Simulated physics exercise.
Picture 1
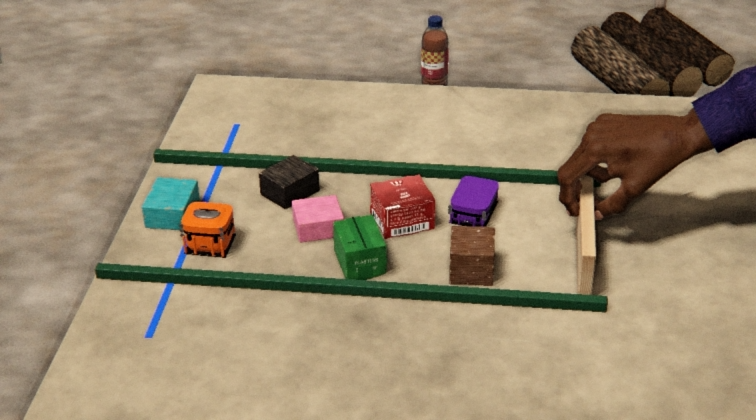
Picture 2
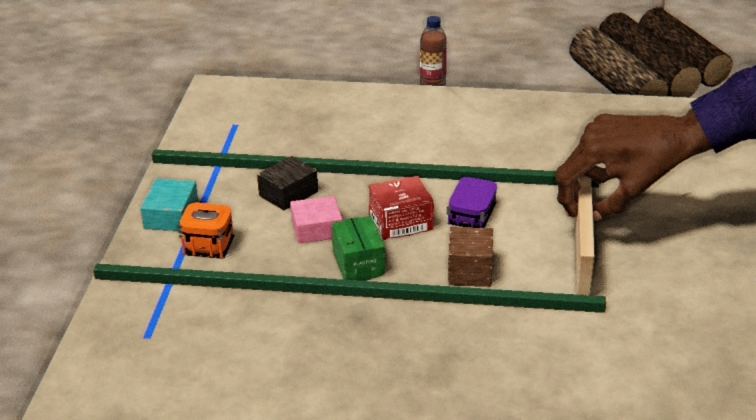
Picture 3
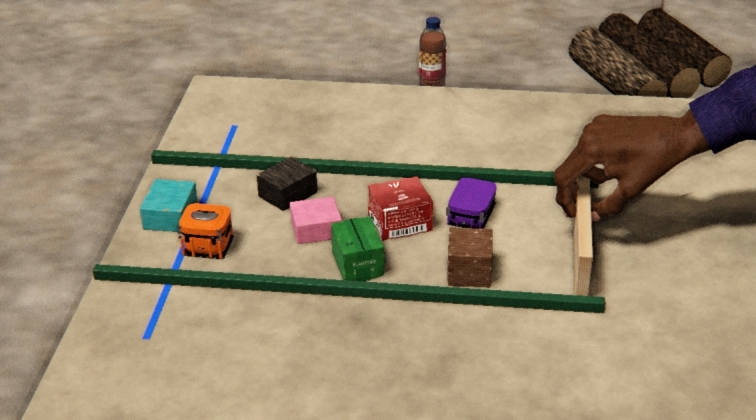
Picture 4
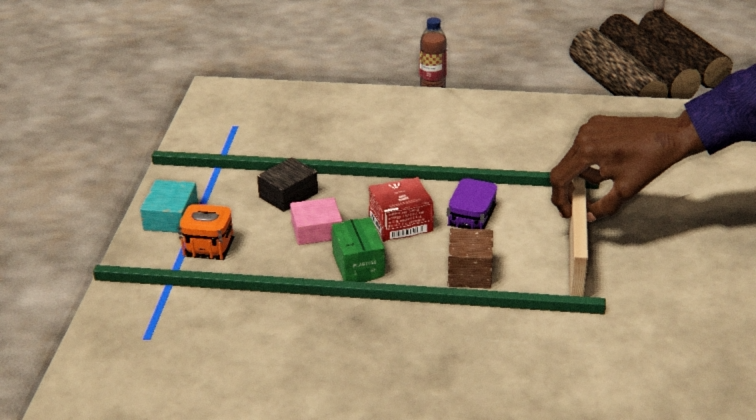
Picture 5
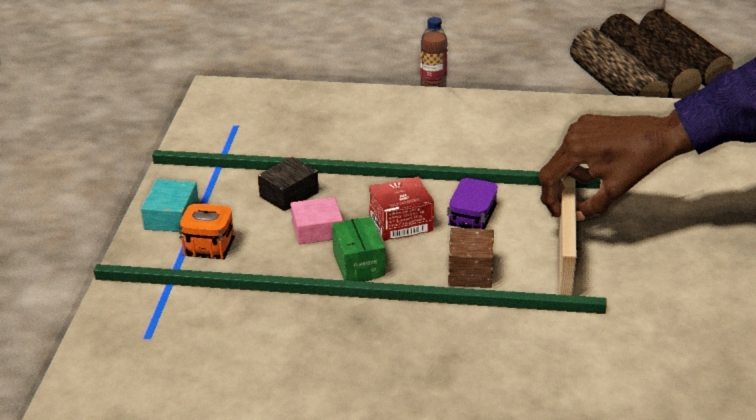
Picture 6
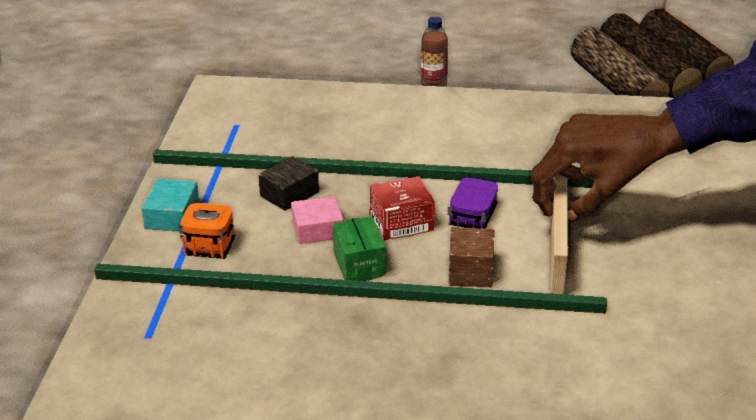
On a pale tabletop set over blurred, stony-looking ground, seen from above at an angle, two green rails form a wide channel crossed by a blue tape line at left. Between them sit turquoise, orange, black, pink, green, red, purple and brown blocks and cases, with a bottle and logs behind. A hand at right slides an upright wooden board slightly leftward, while the pieces stay put.
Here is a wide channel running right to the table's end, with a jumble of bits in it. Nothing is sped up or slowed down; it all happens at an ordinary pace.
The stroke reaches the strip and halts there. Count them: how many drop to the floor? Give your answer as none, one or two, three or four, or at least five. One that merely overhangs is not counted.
The count is three or four.
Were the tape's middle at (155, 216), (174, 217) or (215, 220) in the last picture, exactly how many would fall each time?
It would be 6, 6 and 3.
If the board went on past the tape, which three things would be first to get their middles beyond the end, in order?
In order: The turquoise block, the pink block and the orange case.
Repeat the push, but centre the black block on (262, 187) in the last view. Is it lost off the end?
It is still up.
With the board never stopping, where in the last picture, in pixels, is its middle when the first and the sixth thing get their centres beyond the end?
For the first, roughly (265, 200); for the next, roughly (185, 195).
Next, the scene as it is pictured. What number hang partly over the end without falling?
3 of them.
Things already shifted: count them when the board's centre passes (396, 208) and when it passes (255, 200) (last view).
5 at one spot and 8 at the other.
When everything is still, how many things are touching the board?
Total: 2.
A little later, none off yet; turquoise block at rest near (171, 205); orange case at rest near (208, 230); black block at rest near (289, 183).
Next, none off yet; turquoise block at rest near (171, 205); orange case shifted a little near (187, 234); black block moving near (283, 180).
Later still, none off yet; turquoise block tilted a little near (122, 195); orange case shifted well along near (114, 242); black block shifted well along near (202, 169).
When it is over, the number that fall off is three or four; down, pink block, orange case and turquoise block.
